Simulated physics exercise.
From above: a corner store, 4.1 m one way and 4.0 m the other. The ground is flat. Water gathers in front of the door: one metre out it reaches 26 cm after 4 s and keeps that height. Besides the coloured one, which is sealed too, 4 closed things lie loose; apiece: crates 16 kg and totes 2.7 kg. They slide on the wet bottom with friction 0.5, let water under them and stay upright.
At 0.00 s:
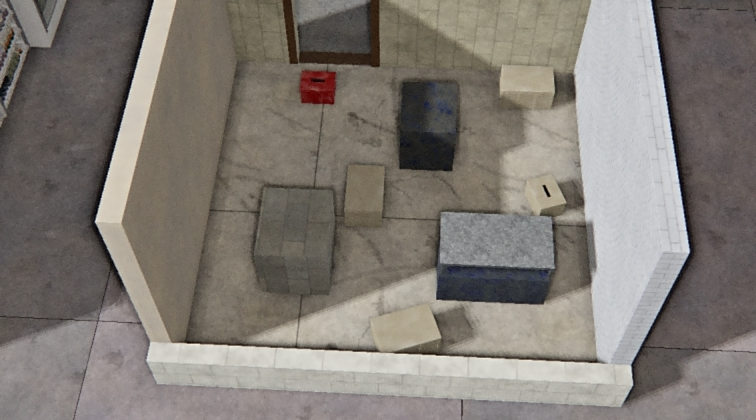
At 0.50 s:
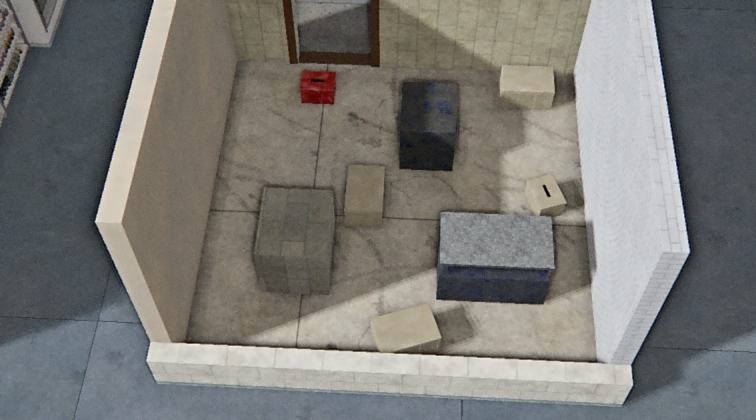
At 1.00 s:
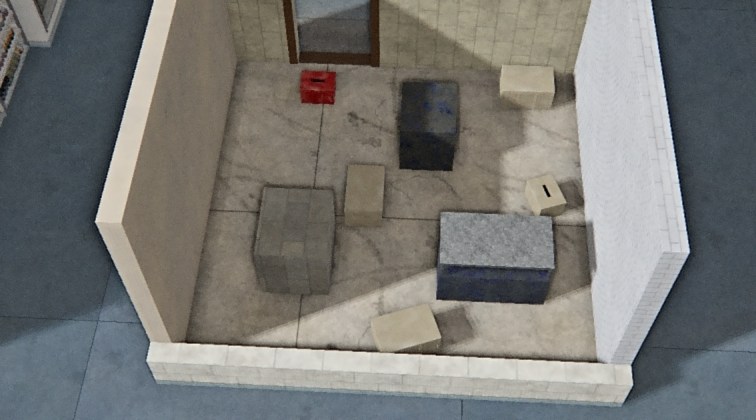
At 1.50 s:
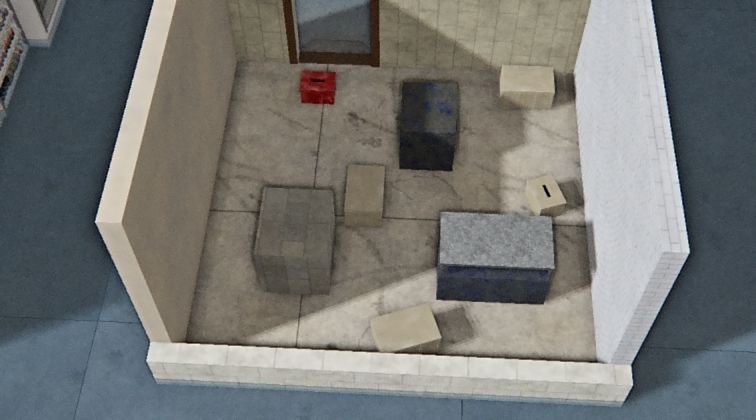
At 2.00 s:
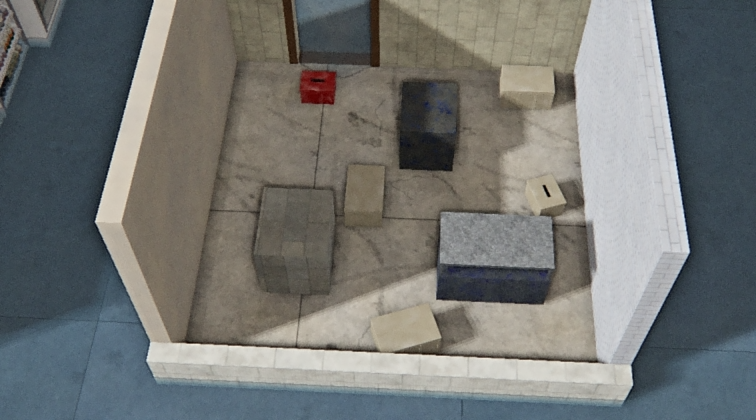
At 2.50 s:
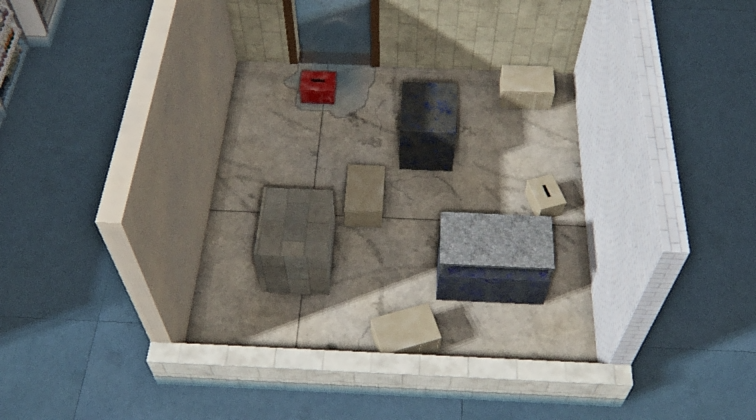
In this clip, seen from above, blue water spreads over the ground outside a small walled room, then a small puddle appears inside the doorway around a red box, while the boxes and blocks stay still.
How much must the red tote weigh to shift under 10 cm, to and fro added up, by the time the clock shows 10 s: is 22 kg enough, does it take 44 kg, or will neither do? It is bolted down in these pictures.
I expect that only the higher weight holds it.
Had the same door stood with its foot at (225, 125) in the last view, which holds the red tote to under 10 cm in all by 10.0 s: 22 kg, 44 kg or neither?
In that case the smaller load will do.
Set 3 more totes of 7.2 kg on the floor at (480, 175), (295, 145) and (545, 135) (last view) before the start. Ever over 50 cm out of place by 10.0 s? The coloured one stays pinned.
In that order: Less, short of it, past it.
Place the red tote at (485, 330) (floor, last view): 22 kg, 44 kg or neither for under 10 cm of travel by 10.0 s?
The smaller is enough.
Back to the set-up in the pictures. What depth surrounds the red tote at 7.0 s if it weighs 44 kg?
Roughly 9 cm.
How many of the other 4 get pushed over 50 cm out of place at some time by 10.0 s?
I count 4.
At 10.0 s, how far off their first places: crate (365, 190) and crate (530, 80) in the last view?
In turn: 200 cm, 60 cm.
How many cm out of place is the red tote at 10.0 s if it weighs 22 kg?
About 120 cm.
After 3.5 s the red tote would be 4 cm from its start with 22 kg and 0 cm from its start with 44 kg; 8 cm of water round it then.
After 4.5 s the red tote would be 32 cm from its start with 22 kg and 0 cm from its start with 44 kg; 8 cm of water round it then.
After 7.0 s the red tote would be 89 cm from its start with 22 kg and 0 cm from its start with 44 kg; 9 cm of water round it then.
After 10.0 s the red tote would be 120 cm from its start with 22 kg and 0 cm from its start with 44 kg; 11 cm of water round it then.
